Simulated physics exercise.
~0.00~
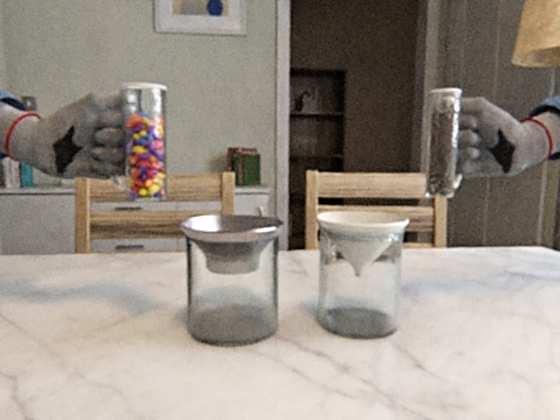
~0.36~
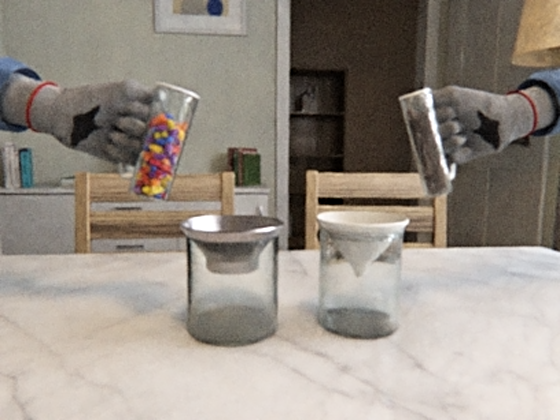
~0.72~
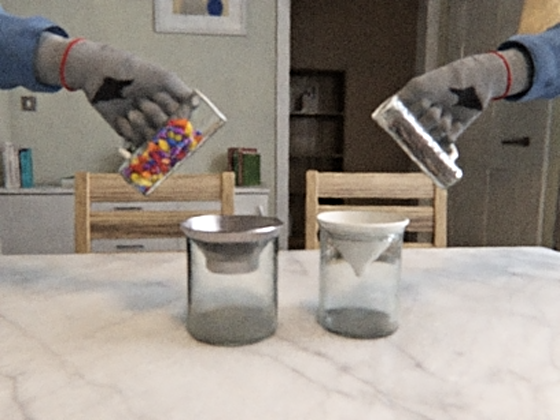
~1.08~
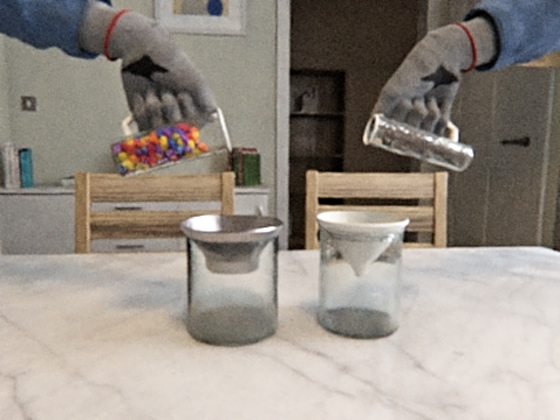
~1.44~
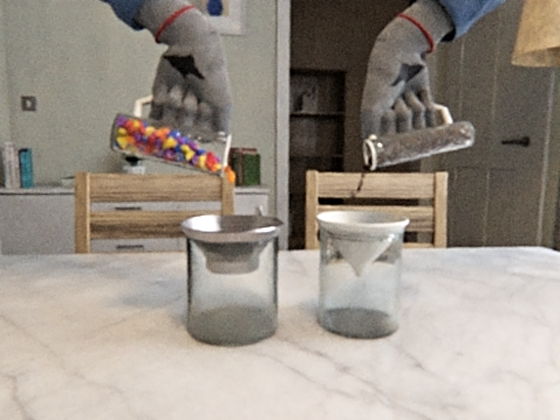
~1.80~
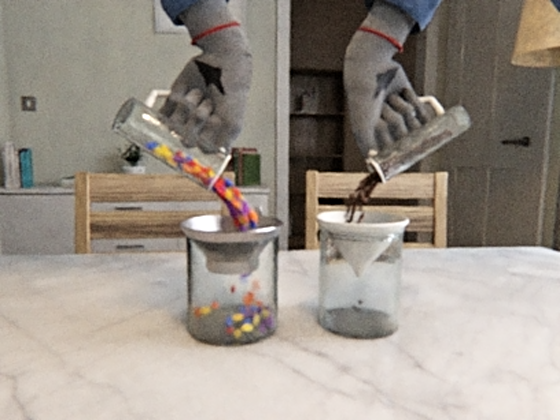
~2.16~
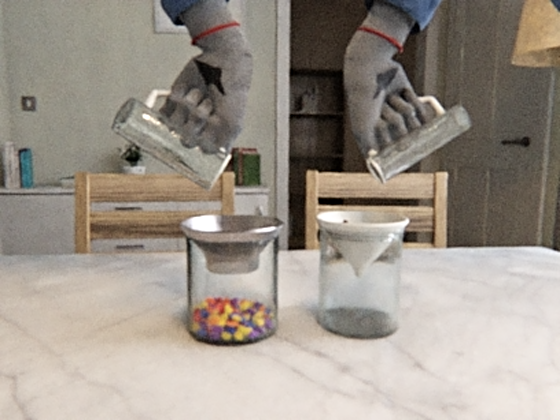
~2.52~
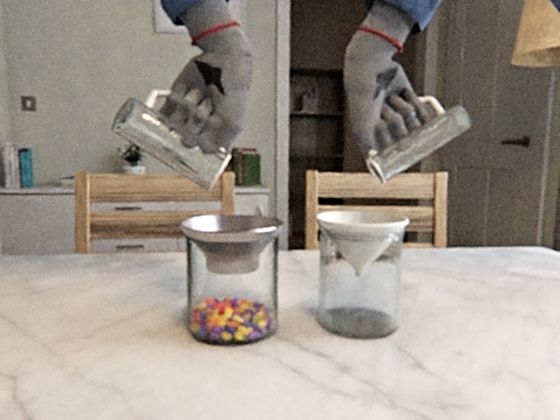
The video shows two gloved hands tipping clear cups over funnels set in glass jars, colourful candy-like pieces on the left and dark loose material on the right. The colourful pieces run through and settle in the left jar, while nearly all the dark material stays in the right funnel.
